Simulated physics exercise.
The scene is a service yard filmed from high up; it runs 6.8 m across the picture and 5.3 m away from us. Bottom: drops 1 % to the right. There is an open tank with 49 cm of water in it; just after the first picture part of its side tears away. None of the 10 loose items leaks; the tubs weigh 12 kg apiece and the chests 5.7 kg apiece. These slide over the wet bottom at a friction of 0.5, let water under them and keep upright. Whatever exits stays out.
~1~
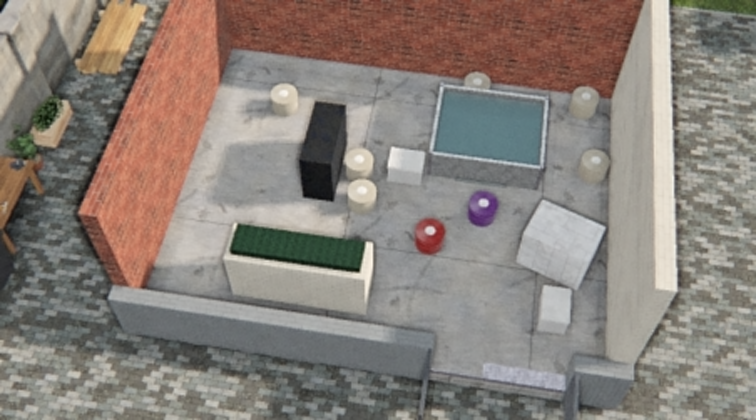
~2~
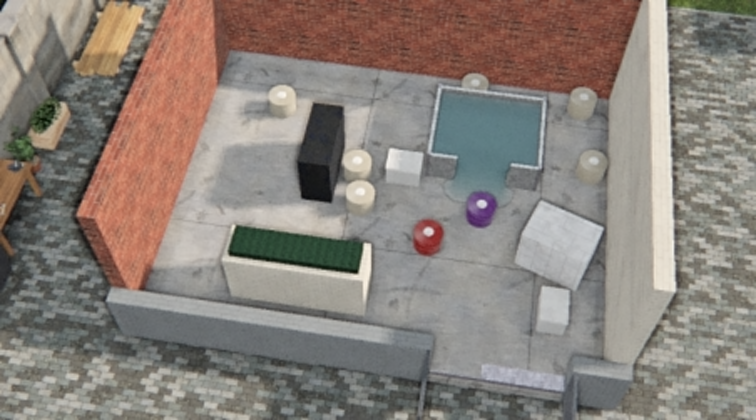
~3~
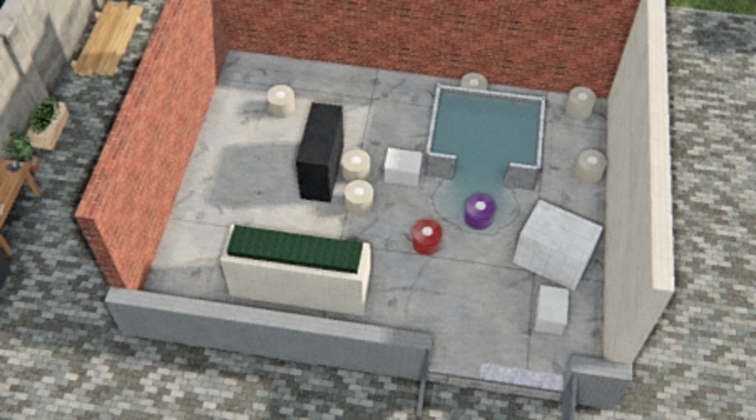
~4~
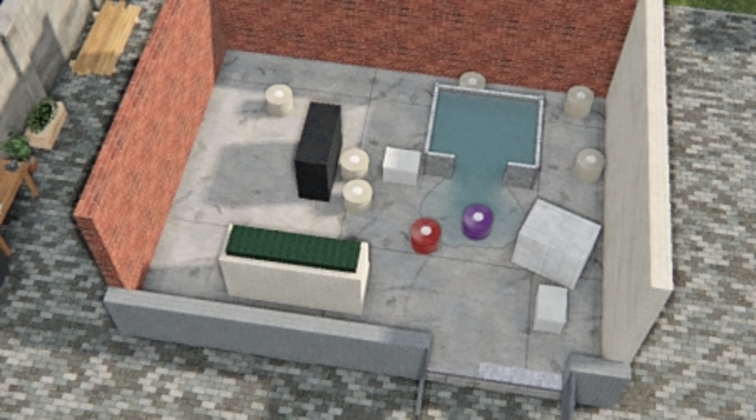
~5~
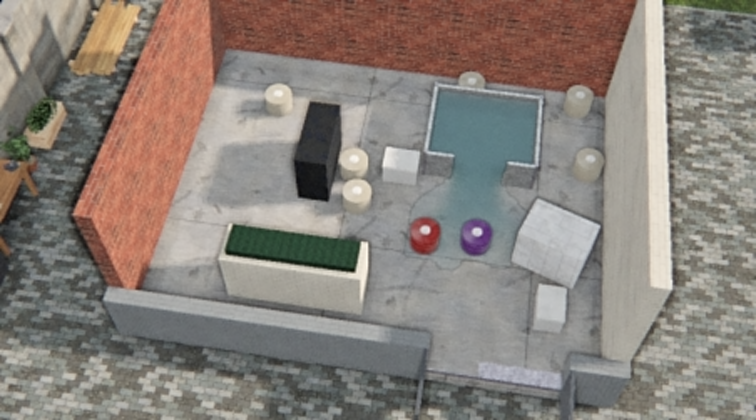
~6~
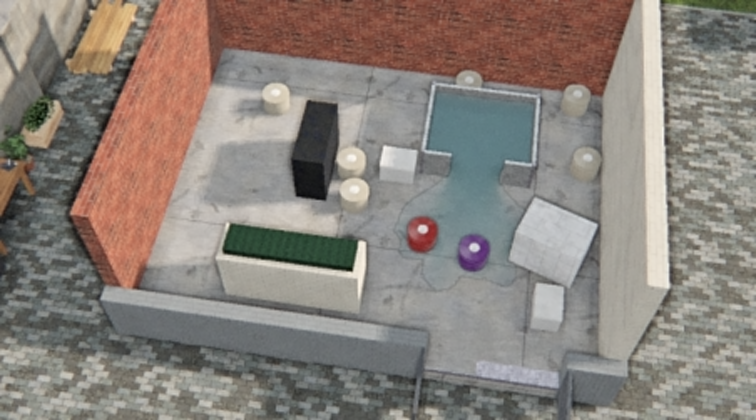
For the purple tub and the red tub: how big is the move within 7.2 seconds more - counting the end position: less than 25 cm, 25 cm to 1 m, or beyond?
Purple tub - a long trip; red tub - a long trip.
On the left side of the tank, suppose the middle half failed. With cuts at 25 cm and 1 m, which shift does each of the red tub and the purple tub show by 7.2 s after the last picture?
Here's how it goes: The red tub scarcely moves, and the purple tub scarcely moves.
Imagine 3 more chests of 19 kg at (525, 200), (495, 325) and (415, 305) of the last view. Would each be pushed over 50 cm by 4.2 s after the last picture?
In turn: Short of it, over, over.
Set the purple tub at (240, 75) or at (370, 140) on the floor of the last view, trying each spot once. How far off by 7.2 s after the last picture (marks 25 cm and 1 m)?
Order of tries: It keeps its spot; it keeps its spot.
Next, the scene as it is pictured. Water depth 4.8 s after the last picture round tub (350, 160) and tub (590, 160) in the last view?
Close to 0 and 2 centimetres.
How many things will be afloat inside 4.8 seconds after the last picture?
It comes to 0 of them.
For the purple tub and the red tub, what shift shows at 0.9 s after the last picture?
Roughly 200 and 80 cm.
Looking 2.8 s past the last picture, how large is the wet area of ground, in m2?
Somewhere around 18 m2, roughly.
Then, 0.9 s after the last picture the purple tub is near (472, 332), 2.2 m from its start, aground; the red tub is near (386, 265), 0.9 m from its start, aground; 0 of 10 are out; 0 afloat.
Then, 2.8 s after the last picture the purple tub has gone out; the red tub is near (371, 316), 1.7 m from its start, afloat; 1 of 10 are out; 1 afloat.
Then, 4.8 s after the last picture the purple tub has gone out; the red tub is near (320, 311), 2.1 m from its start, aground; 1 of 10 are out; 0 afloat.
Then, 7.2 s after the last picture the purple tub has gone out; the red tub is near (320, 311), 2.1 m from its start, aground; 1 of 10 are out; 0 afloat.
